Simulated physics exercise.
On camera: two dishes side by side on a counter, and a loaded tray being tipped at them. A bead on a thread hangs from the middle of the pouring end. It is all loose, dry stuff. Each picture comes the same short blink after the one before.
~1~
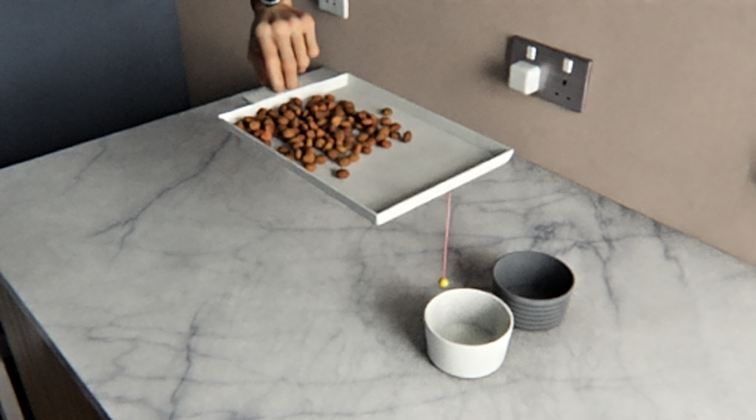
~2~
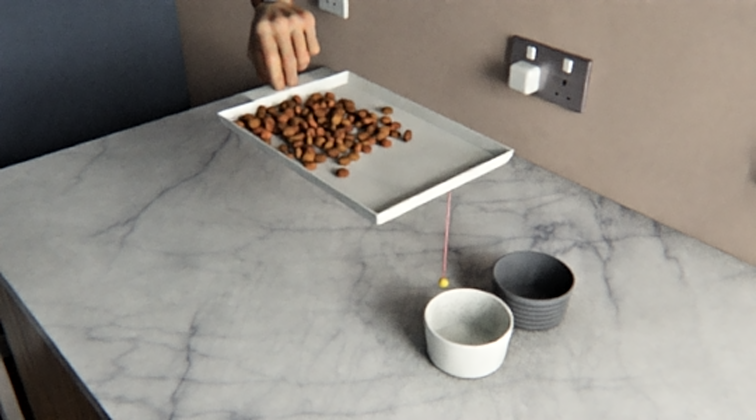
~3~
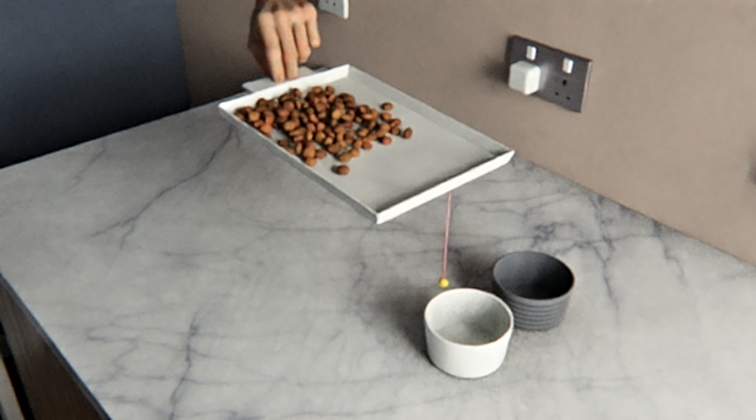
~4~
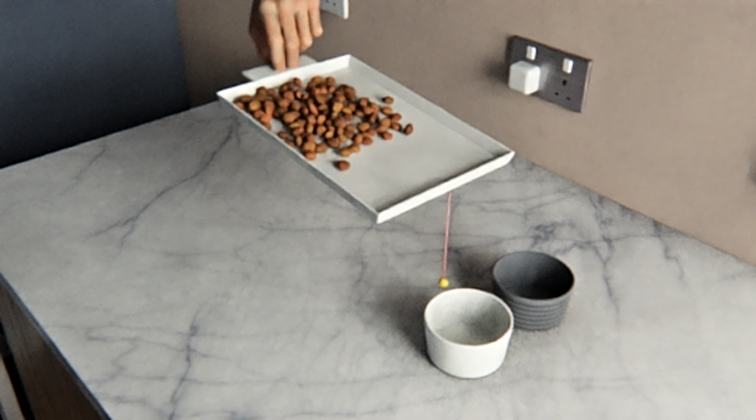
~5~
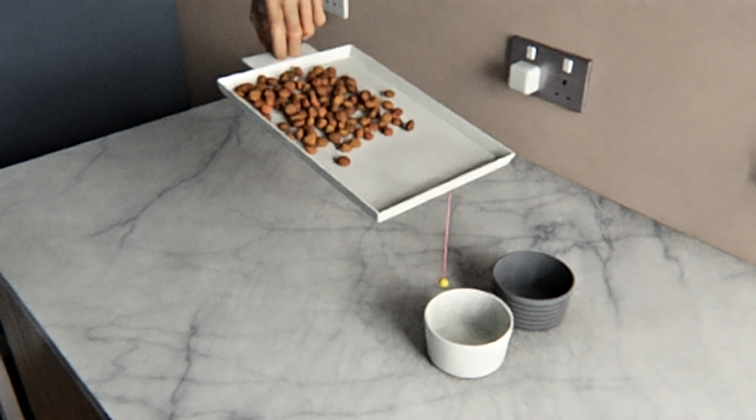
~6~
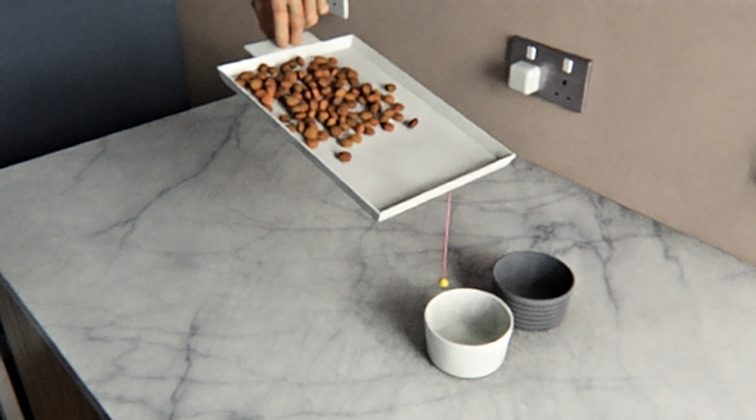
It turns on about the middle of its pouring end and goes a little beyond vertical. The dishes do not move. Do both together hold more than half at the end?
Caught overall: Over half.
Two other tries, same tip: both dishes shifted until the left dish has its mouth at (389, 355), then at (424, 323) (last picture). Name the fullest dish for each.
First the dish on the right, then right.
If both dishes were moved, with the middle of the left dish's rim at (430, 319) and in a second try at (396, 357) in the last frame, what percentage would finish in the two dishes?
The first gives 60 %, the second 50 %.
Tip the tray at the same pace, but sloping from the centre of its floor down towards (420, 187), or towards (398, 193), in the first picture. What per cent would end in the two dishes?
The first gives 40 %, the second 20 %.
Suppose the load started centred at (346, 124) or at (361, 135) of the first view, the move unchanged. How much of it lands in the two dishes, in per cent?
Roughly 80 per cent, and 70 per cent.
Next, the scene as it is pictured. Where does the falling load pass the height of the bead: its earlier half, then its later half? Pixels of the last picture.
Around (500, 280) and then (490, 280).
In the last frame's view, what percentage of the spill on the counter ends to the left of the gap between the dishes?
Near 60 %.
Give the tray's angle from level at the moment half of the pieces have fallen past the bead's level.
Roughly 80°.
Soon after the last picture, tray tipped steeply; about two thirds on the tray; a stray few in the left dish; a stray few in the right dish; about a quarter in the air.
A little later, tray tipped right over; about a third on the tray; about a quarter in the left dish; about a quarter in the right dish; a small part outside both; a small part in the air.
Later still, tray tipped past a quarter turn; about a third in the left dish; about a third in the right dish; about a quarter outside both.
At rest, tray tipped past a quarter turn; about a third in the left dish; about a third in the right dish; about a quarter outside both.
